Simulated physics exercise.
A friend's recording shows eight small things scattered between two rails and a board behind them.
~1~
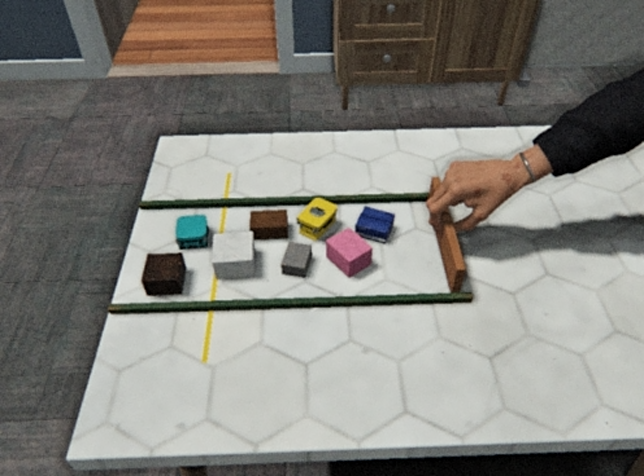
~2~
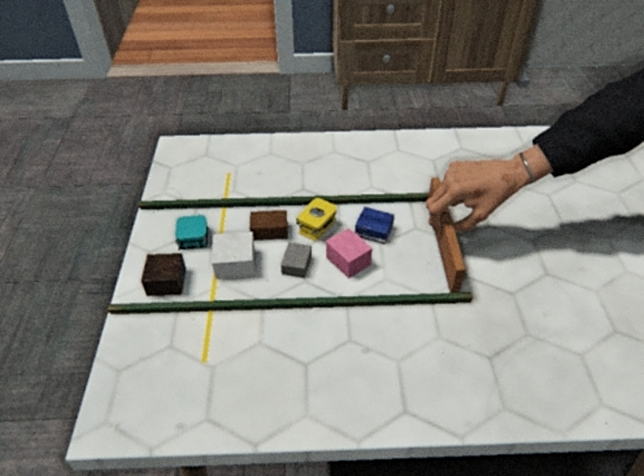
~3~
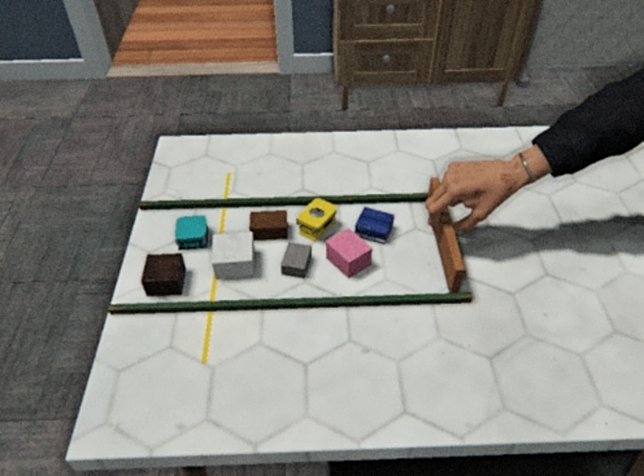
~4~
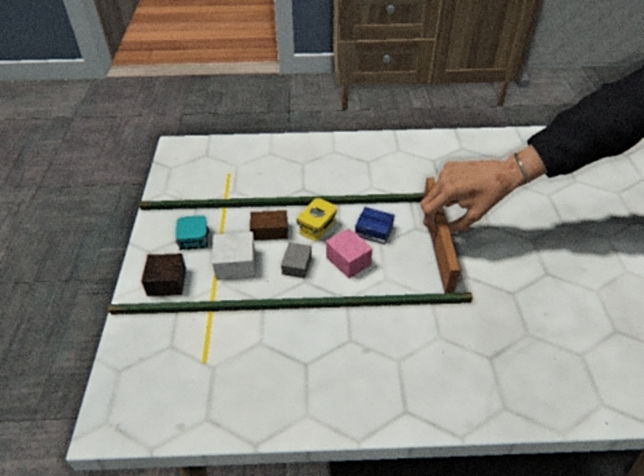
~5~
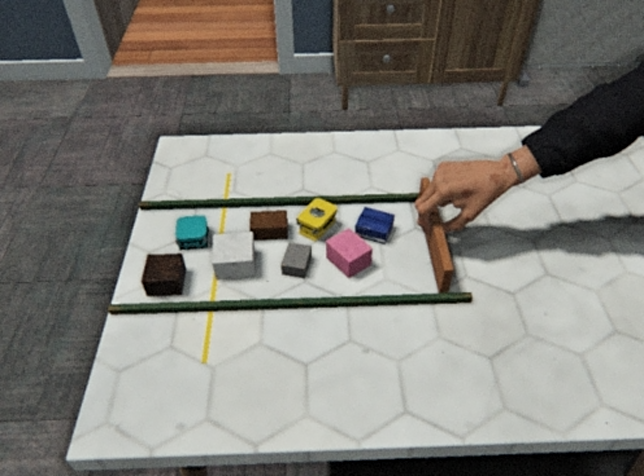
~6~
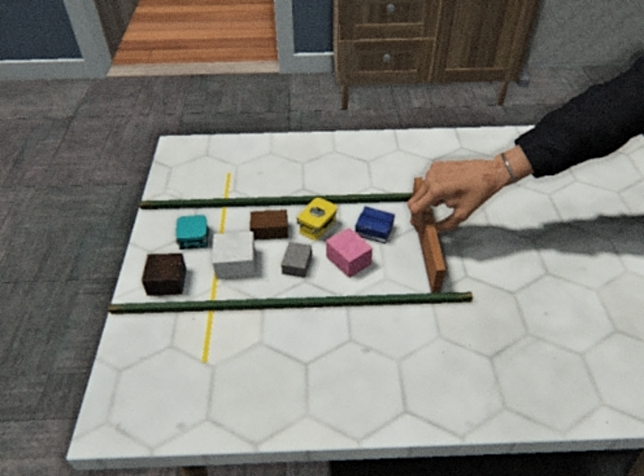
The footage shows eight small blocks and cases scattered between two green rails on a white tabletop crossed by yellow tape, while a hand at the right slides an upright wooden board slightly left and the objects stay still.
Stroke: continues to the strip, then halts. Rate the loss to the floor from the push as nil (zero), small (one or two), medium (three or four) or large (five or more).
The loss is small.
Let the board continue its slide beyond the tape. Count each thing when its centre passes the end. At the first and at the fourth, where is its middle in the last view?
At the first moment about (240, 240), at the next about (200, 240).
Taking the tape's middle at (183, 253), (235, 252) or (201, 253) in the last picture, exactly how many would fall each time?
Try by try, 4, 1 and 3.
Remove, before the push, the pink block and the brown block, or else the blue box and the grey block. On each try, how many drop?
In the first try 0, in the other 0.
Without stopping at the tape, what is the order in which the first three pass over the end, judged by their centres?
Sequence: Turquoise case; black block; brown block.
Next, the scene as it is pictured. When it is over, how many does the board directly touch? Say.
The count in contact is 2.
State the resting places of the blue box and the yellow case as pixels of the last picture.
Going in order: First (204, 230), then (176, 221).
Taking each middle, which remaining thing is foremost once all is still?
Nearest at the end: The brown block.
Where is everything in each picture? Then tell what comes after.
The first frame shows black block (165, 274); turquoise case (193, 232); white block (234, 255); board (445, 232); tape (219, 252).
The second frame shows turquoise case (192, 233); board (444, 233).
The third frame shows white block (234, 256); grey block (297, 260).
The fourth frame shows black block (165, 274); brown block (269, 225).
The fifth frame shows turquoise case (192, 233); yellow case (318, 220).
The sixth frame shows black block (165, 274); turquoise case (193, 233); white block (234, 255); board (426, 233); tape (219, 252).
Early on, none off yet; black block at rest near (165, 274); turquoise case at rest near (193, 233); white block at rest near (234, 255).
A while later, none off yet; black block at rest near (165, 274); turquoise case travelled about its own width near (170, 233); white block travelled about its own width near (206, 256).
Finally, the number that fall off is one or two; lost, turquoise case and black block.
